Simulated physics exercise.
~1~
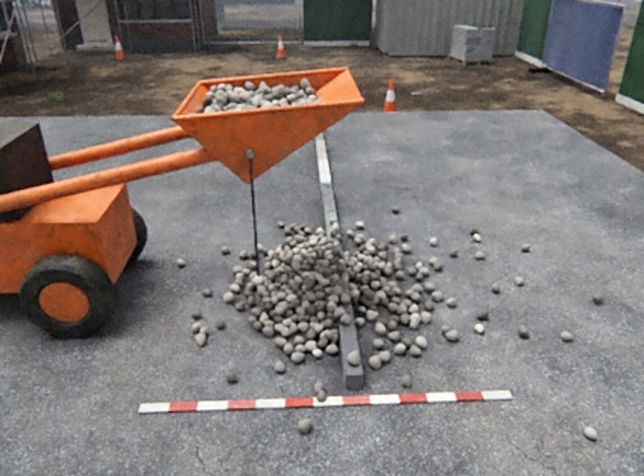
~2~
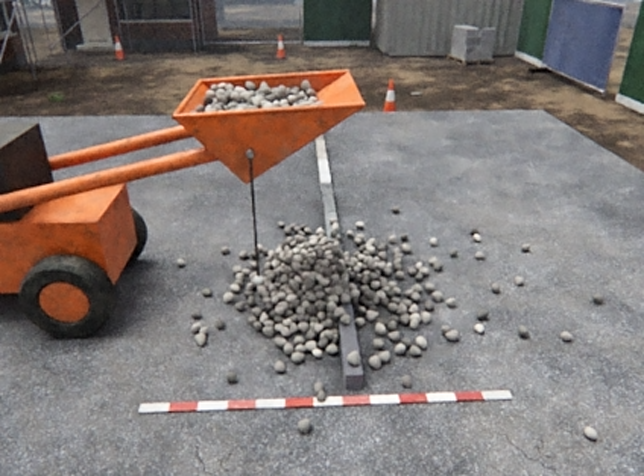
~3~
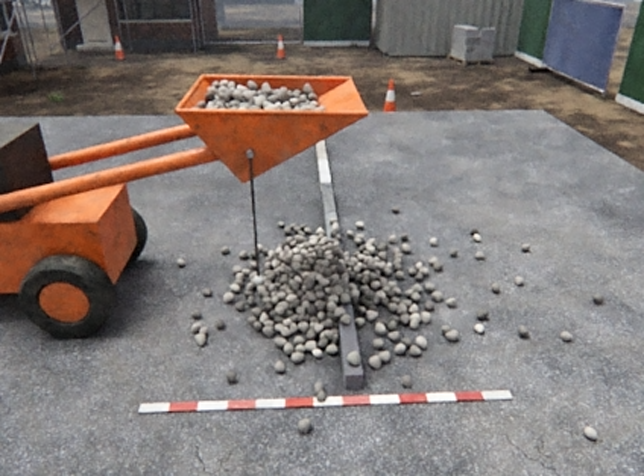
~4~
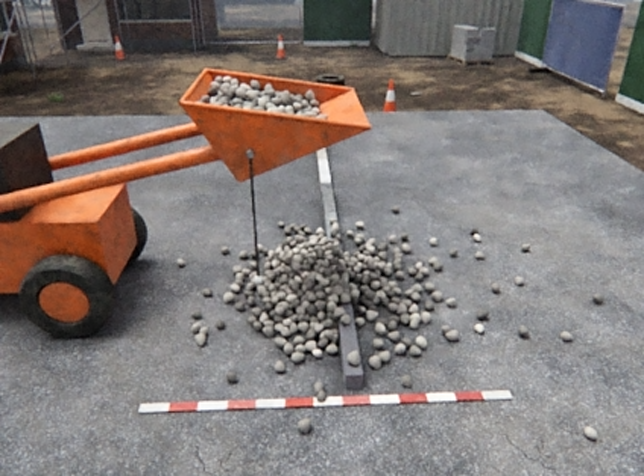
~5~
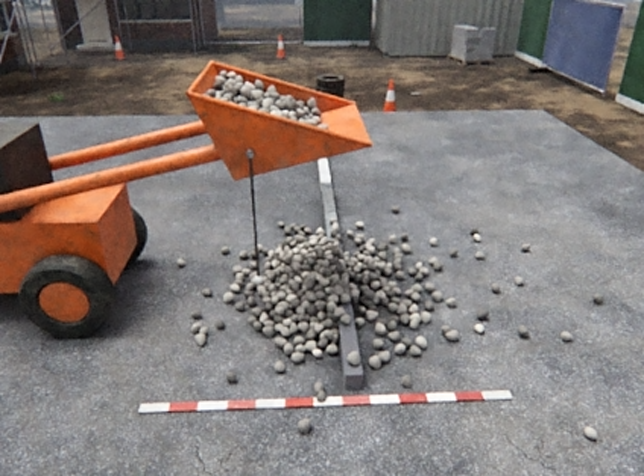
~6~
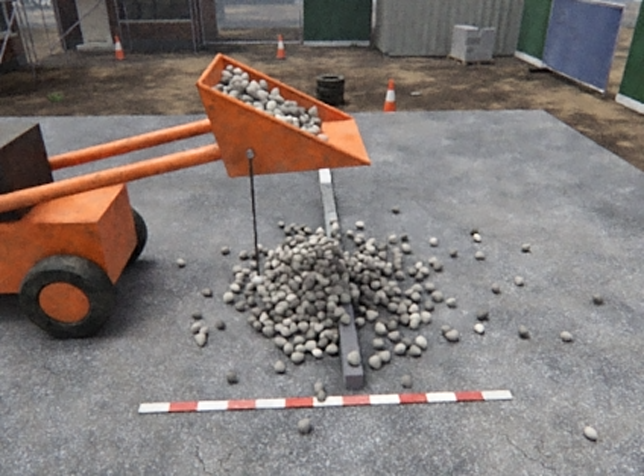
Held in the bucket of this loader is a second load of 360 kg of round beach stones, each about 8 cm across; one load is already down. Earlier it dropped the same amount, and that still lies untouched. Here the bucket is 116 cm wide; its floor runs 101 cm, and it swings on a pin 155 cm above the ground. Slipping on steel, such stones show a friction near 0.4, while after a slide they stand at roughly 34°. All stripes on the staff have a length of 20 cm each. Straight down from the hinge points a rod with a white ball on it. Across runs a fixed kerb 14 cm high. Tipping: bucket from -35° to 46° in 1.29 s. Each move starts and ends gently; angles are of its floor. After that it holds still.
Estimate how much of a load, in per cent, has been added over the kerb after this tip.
Roughly 97 per cent of a load has been added.
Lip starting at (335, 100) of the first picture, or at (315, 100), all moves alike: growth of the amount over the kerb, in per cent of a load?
First place: Roughly 75 %; second place: Roughly 55 %.
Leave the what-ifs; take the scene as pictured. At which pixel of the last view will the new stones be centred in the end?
Centre: Approx. (395, 278).
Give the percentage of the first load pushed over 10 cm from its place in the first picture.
Estimate: 20 %, roughly.
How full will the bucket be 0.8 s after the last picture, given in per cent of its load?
Some 40 %, roughly, is held.
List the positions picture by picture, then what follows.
In the first picture, lip at (364, 101), floor tilted -35°, highest stones at (276, 94). The earlier load is highest near (334, 269), 24 cm above ground level, 72 % on this side of the kerb, 28 % over the kerb.
In the second picture, lip at (365, 105), floor tilted -33°, highest stones at (257, 92).
In the third picture, lip at (368, 114), floor tilted -29°, highest stones at (232, 93).
In the fourth picture, lip at (371, 128), floor tilted -22°, highest stones at (226, 87).
In the fifth picture, lip at (372, 145), floor tilted -14°, highest stones at (229, 83).
In the sixth picture, lip at (370, 164), floor tilted -4°, highest stones at (234, 78).
Then, 0.4 s after the last picture the floor is at 34°; in per cent of one load, 100 in the bucket, 73 on this side of the kerb, 28 over the kerb; the foremost stones are at (523, 280).
Then, 0.8 s after the last picture the floor is at 46°; in per cent of one load, 41 in the bucket, 103 on this side of the kerb, 56 over the kerb; the foremost stones are at (523, 280).
Then, 1.2 s after the last picture the floor is at 46°; in per cent of one load, 1 in the bucket, 85 on this side of the kerb, 113 over the kerb; the foremost stones are at (523, 280).
Then, 3.9 s after the last picture the floor is at 46°; in per cent of one load, 0 in the bucket, 76 on this side of the kerb, 124 over the kerb; the foremost stones are at (579, 283). Net gain over the kerb, 97.
